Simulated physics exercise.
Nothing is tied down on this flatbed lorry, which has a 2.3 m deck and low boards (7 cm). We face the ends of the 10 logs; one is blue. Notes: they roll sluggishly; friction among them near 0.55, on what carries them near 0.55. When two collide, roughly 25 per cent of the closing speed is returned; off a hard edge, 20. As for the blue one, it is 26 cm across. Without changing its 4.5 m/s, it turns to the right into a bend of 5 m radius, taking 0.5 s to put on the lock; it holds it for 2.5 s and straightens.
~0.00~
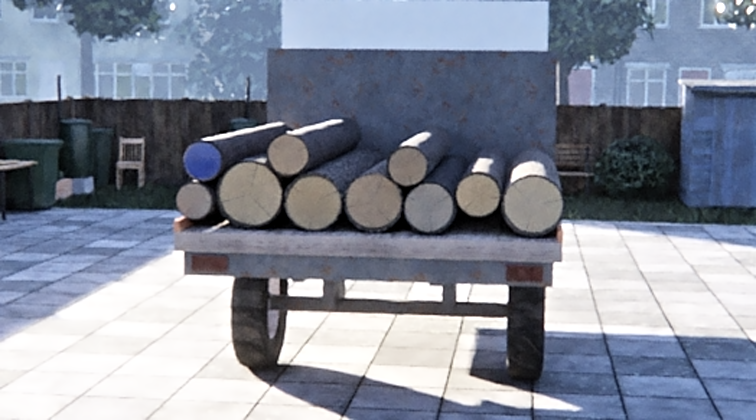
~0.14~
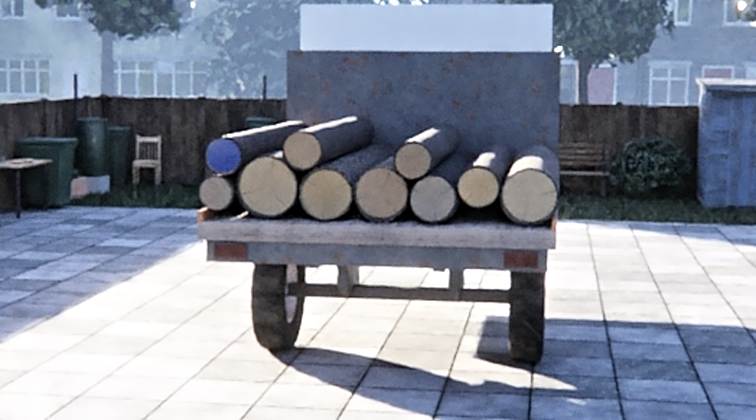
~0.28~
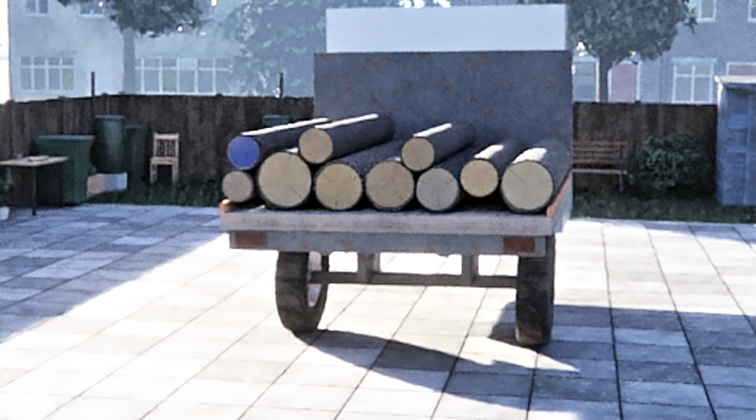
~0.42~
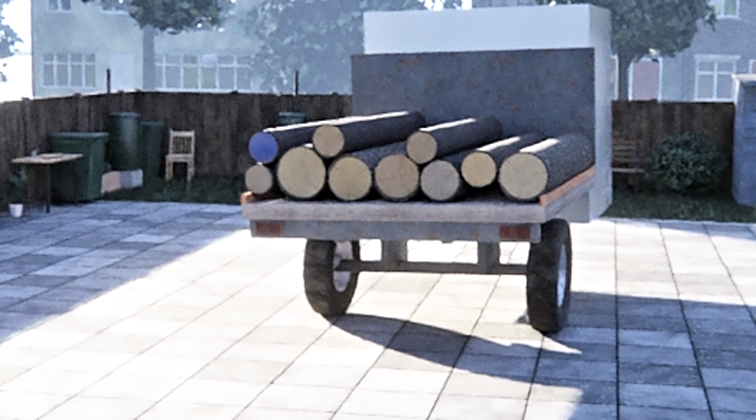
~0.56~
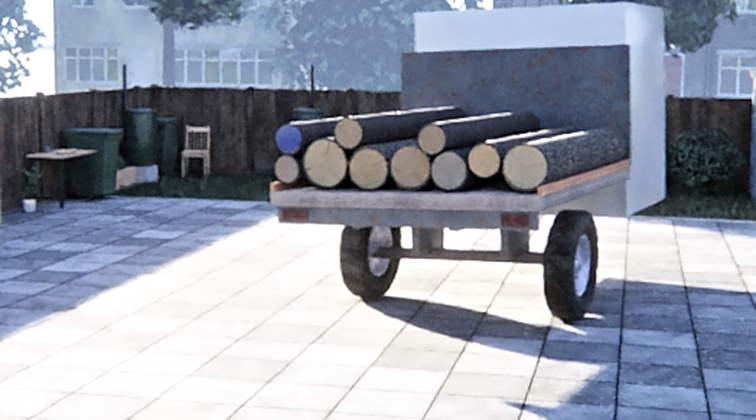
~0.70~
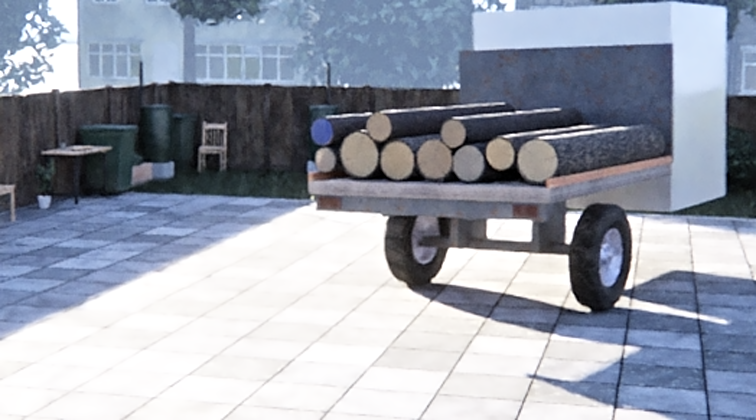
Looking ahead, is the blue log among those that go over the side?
It comes off.
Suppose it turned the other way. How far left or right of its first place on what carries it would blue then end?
I reckon some 0 cm toward the right.
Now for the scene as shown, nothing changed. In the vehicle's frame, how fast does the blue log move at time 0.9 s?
Reading: Roughly 2.0 m/s.
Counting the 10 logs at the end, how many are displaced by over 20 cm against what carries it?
Count: 1.
After 0.9 s, blue is over the left board and falling; 1 off so far.
After 1.0 s, blue is over the left board and falling; 1 off so far.
After 1.2 s, blue is over the left board and gone; 1 off so far.
At rest (3.6 s), blue is over the left board and gone; 1 off so far.
